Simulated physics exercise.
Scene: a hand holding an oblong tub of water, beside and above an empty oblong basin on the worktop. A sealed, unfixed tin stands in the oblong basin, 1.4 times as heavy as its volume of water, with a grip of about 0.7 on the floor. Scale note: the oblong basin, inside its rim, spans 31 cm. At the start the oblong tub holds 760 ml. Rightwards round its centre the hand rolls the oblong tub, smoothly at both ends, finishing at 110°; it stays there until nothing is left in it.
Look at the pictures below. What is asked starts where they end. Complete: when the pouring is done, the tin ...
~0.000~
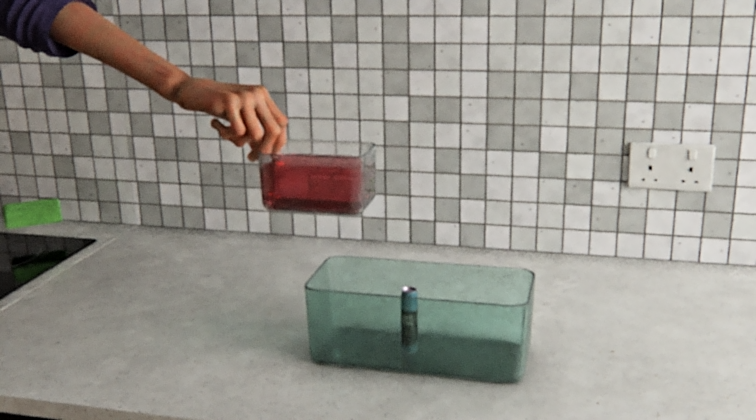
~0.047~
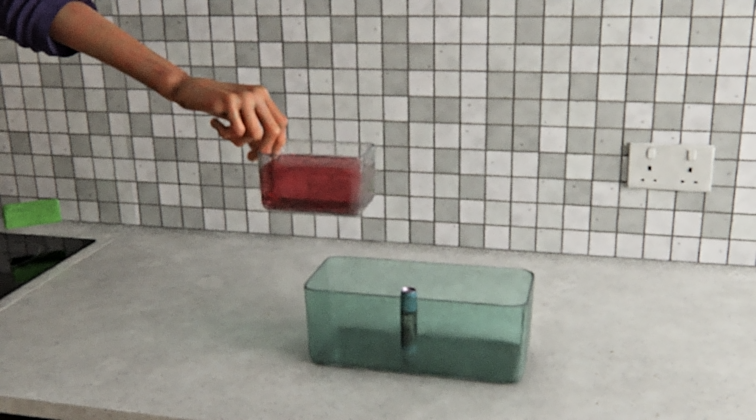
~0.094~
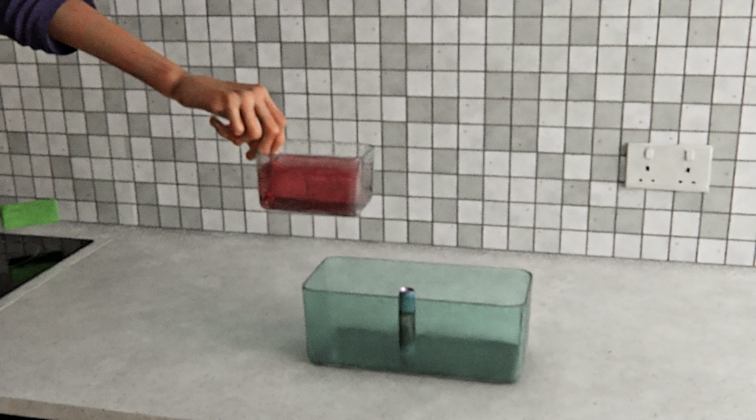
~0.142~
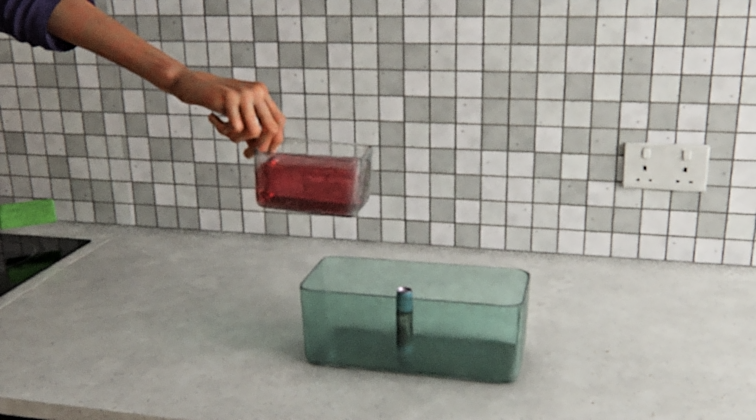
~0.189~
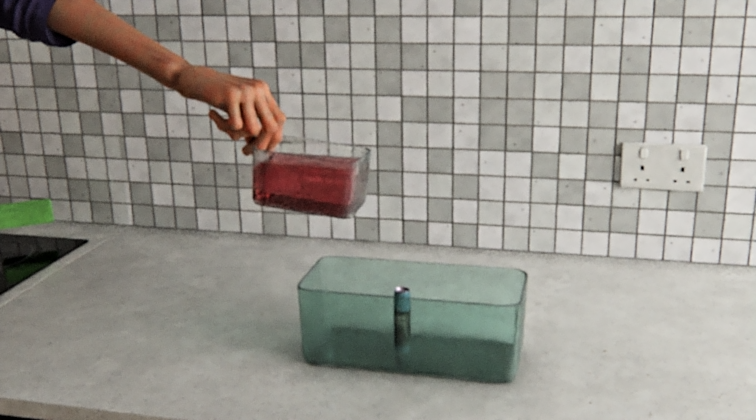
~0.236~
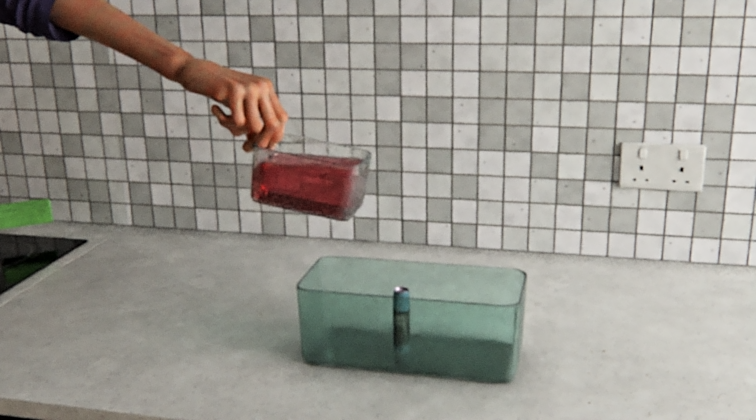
... is still on its feet.
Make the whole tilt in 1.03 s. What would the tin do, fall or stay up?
Result: Tin still standing.
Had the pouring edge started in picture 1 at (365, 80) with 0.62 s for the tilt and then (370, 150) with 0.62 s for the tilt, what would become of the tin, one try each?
First it stays up; then it goes over.
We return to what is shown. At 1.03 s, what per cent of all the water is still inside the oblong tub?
Close to 10 in a hundred.
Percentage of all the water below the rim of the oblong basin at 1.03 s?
Roughly 80 per cent.
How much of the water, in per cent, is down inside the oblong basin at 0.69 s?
Close to 10 in a hundred.
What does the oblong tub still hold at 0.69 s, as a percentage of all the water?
I'd estimate some 58 % remains.
After 0.69 s the tilt is 64° and 58 per cent is still to pour; the tin stands where it began.
After 1.03 s the tilt is 101° and 11 per cent is still to pour; the tin stands where it began.
After 1.38 s the tilt is 110° and 0 per cent is still to pour; the tin stands where it began.
After 1.76 s the tilt is 110° and 0 per cent is still to pour; the tin stands where it began.
In the end the tin stands where it began.
